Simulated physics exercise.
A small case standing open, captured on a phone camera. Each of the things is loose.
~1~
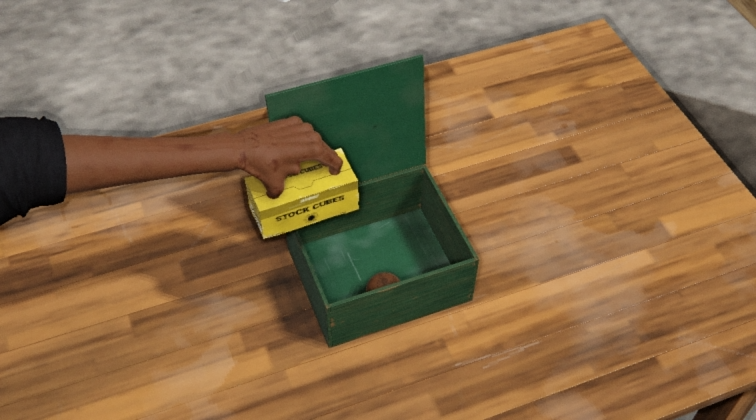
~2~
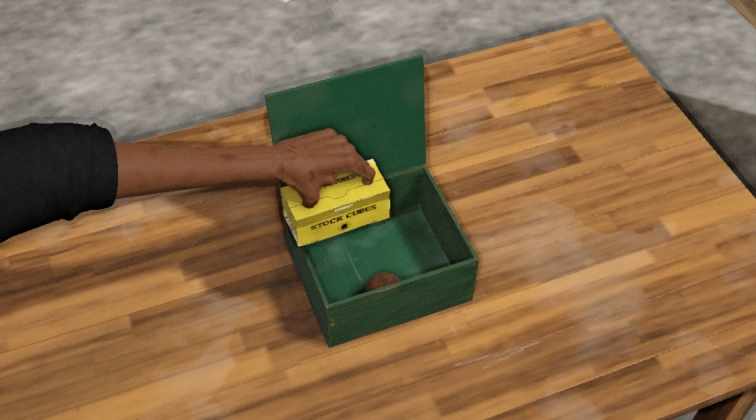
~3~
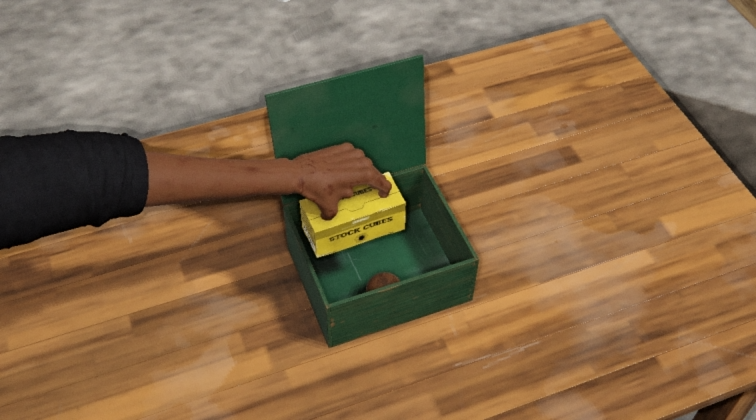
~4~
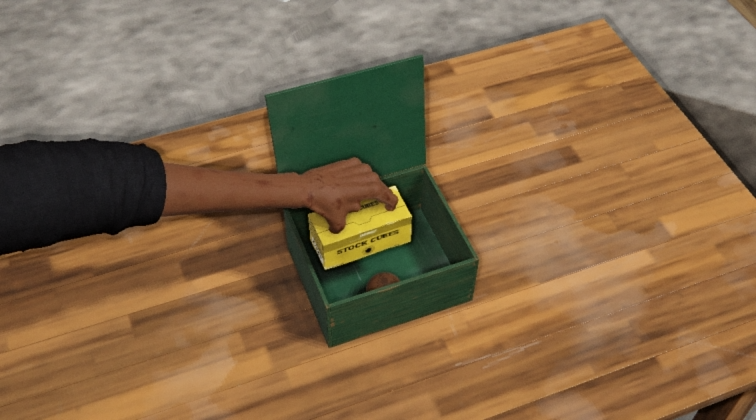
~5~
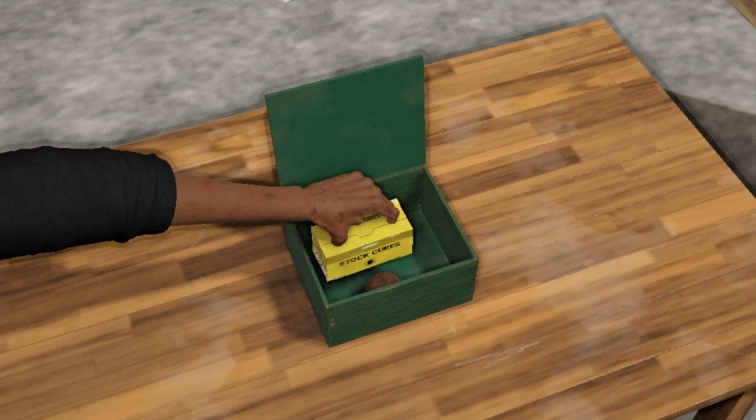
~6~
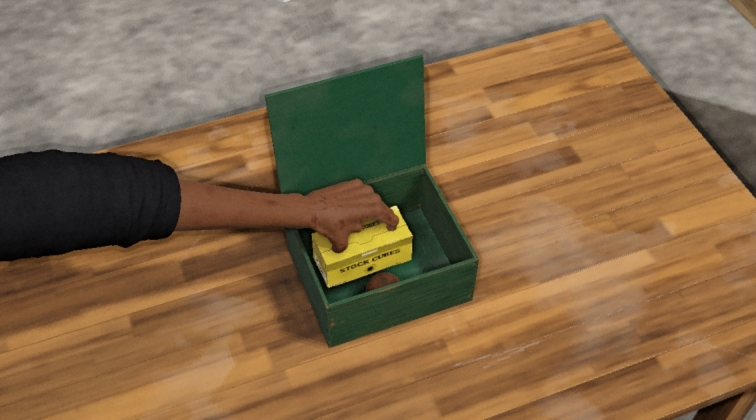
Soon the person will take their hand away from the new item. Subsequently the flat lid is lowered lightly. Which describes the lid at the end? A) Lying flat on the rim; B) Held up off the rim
A, lying flat on the rim.
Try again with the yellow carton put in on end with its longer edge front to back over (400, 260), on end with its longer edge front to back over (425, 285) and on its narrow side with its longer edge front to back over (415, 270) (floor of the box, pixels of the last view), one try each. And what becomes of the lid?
On try one it won't go down; on try two it won't go down; on try three it fits down fine.
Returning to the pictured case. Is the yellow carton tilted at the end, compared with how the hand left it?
Observation: It tilts over.
Then, 0.90 s later than the last frame, lid starting down; yellow carton on its side near (361, 248).
Then, 1.60 s later than the last frame, lid 59° above the rim; yellow carton on its side near (361, 248); brown ball moved a little.
Then, 2.10 s later than the last frame, lid 18° above the rim; yellow carton on its side near (361, 248); brown ball moved a little.
When it is over, lid shut; lying over in the box, yellow carton; brown ball as before. End places, in pixels of the last picture, yellow carton near (361, 248).
